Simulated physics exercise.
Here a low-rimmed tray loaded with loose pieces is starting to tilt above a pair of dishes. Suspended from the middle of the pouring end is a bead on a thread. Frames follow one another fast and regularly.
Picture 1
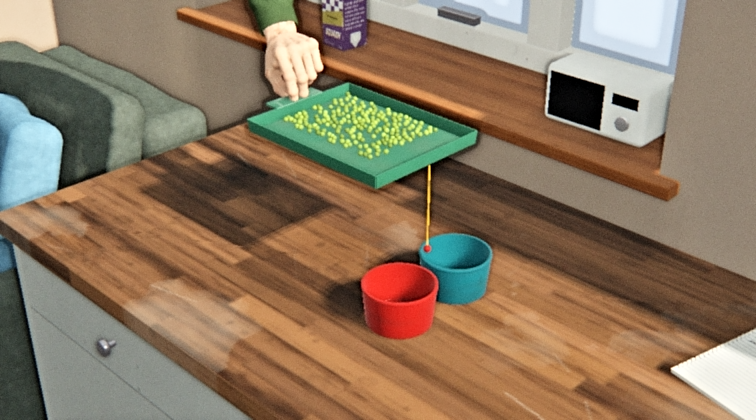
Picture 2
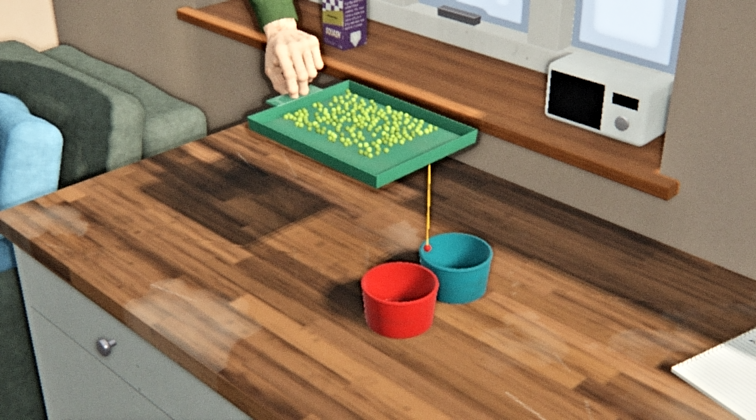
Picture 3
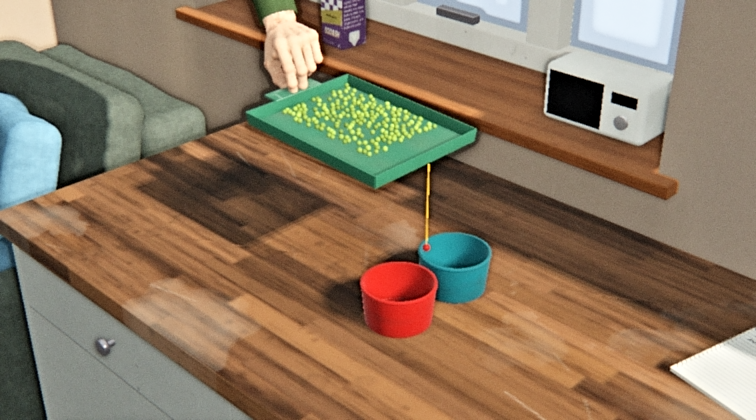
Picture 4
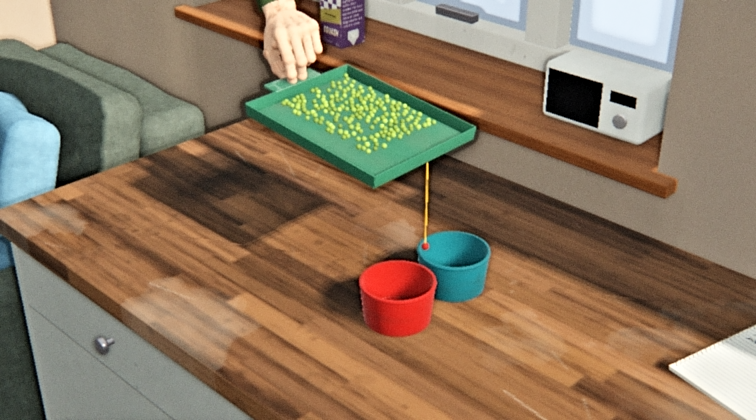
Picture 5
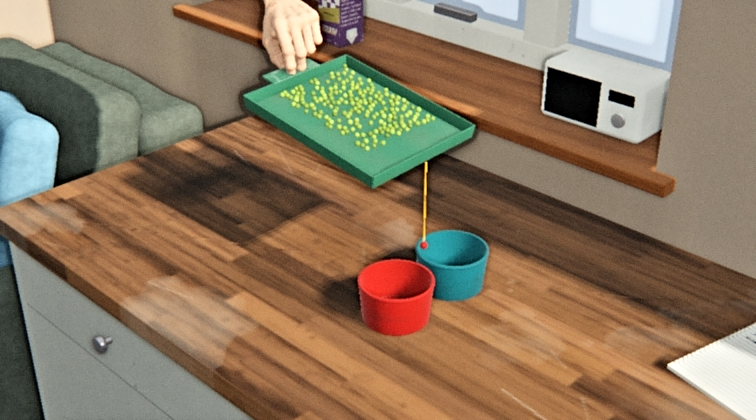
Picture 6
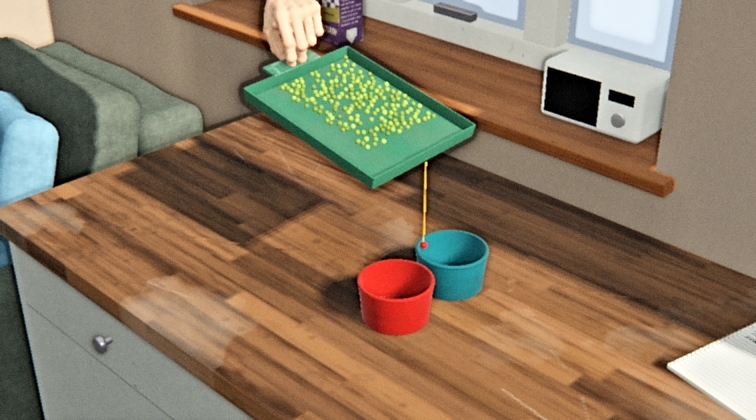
A green tray scattered with small yellow-green peas slowly tilts as a hand at its back raises that end, while a red bead hangs on a yellow thread from its front edge near still red and teal dishes.
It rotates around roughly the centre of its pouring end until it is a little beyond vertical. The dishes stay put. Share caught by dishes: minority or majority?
Majority.
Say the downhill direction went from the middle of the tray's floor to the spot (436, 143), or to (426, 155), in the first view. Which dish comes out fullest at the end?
Try 1: Right-side dish. Try 2: Right-side dish.
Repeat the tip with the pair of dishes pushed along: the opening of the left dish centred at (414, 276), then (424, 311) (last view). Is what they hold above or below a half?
Beyond half, then short of half.
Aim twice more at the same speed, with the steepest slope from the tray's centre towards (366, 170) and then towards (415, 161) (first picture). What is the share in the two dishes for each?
It comes to about 80 per cent the first time and about 60 per cent the second.
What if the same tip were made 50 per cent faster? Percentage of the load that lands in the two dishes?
It would be around 70 per cent.
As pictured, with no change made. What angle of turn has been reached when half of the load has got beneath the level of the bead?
About 110°.
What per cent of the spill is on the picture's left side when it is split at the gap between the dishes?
It amounts to some 10 percent.
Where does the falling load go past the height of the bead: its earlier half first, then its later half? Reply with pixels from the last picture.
It passes near (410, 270) first and then near (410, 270).
Soon, tray tipped steeply; nearly all on the tray; a stray few in the left dish; a stray few outside both; a stray few in the air.
A while on, tray tipped right over; nearly all on the tray; a small part in the left dish; a stray few outside both; a stray few in the air.
Towards the end, tray tipped past a quarter turn; about two thirds in the left dish; a stray few in the right dish; about a quarter outside both.
Finally, tray tipped past a quarter turn; about two thirds in the left dish; a stray few in the right dish; about a quarter outside both.
